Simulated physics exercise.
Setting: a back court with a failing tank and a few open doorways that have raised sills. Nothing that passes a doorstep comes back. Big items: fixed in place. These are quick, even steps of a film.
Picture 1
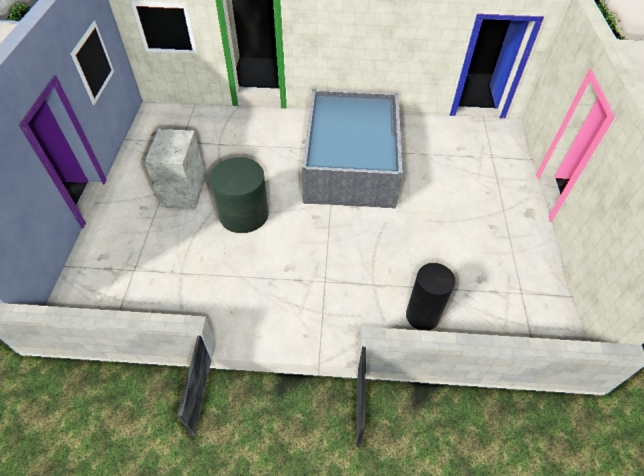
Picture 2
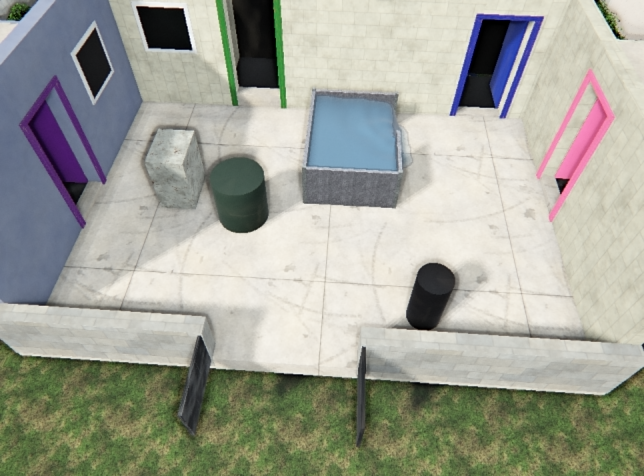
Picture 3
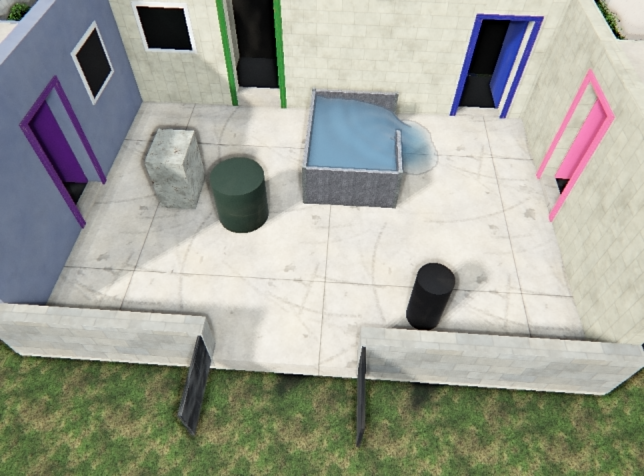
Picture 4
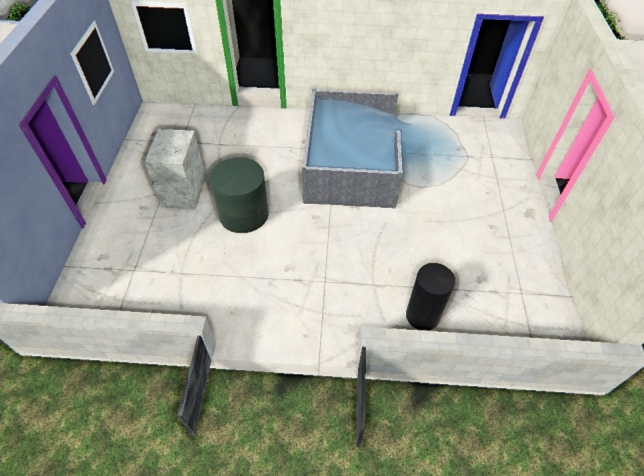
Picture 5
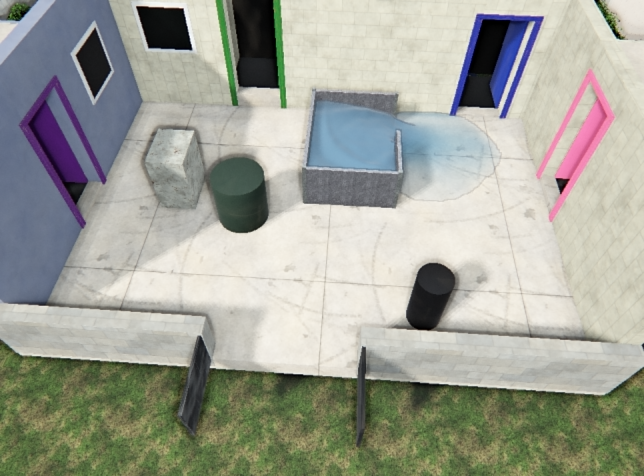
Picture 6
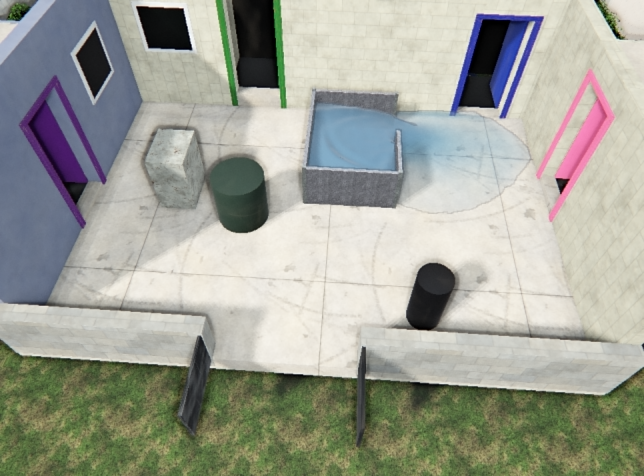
Water in the open stone tank sat level at first, then poured out through a gap on its right side and spread across the pale courtyard floor in a widening, rounded sheet.
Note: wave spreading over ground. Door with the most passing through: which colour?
Blue.
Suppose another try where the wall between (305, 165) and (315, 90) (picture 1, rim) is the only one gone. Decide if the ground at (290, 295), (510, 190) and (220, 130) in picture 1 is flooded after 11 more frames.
As listed: Awash, no water, wet.
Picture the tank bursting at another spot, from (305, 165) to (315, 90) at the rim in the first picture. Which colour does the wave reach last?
The pink one.
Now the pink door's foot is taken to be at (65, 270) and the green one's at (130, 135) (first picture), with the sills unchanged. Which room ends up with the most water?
Answer: The one in blue.
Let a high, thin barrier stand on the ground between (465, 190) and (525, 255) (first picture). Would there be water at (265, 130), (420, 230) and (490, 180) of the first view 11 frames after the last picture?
In sequence: Spared, spared, swamped.
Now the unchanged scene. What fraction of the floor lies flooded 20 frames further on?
The answer is around 35 per cent.
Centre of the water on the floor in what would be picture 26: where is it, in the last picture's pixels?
I'd put my finger on (435, 186).
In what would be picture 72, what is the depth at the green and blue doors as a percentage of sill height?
Respectively about 0 and 110 per cent.
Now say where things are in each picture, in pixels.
The first picture shows still water in the open tank at (354, 132).
In the second picture, water pours out at (392, 135) and has run to a hidden place.
In the third picture, the front is at (431, 165), out from the gap at (392, 137).
In the fourth picture, the front is at (463, 160), out from the gap at (392, 138).
In the fifth picture, water pours out at (392, 138) and has run to (496, 155).
In the sixth picture, the front is at (522, 146), out from the gap at (392, 138).
A moment on, water covers 20 % of the floor; blue door a trickle in, pink door a trickle in, green door not reached, purple door not reached.
Next, water covers 20 % of the floor; blue door some in, pink door some in, green door not reached, purple door not reached.
Then, water covers 35 % of the floor; blue door a lot in, pink door some in, green door not reached, purple door not reached.
Later, water covers 55 % of the floor; blue door a lot in, pink door a lot in, green door wet at the sill, nothing in, purple door not reached.
In the end, water covers 80 % of the floor; blue door a lot in, pink door a lot in, green door wet at the sill, nothing in, purple door wet at the sill, nothing in; the blue door has let in the most.
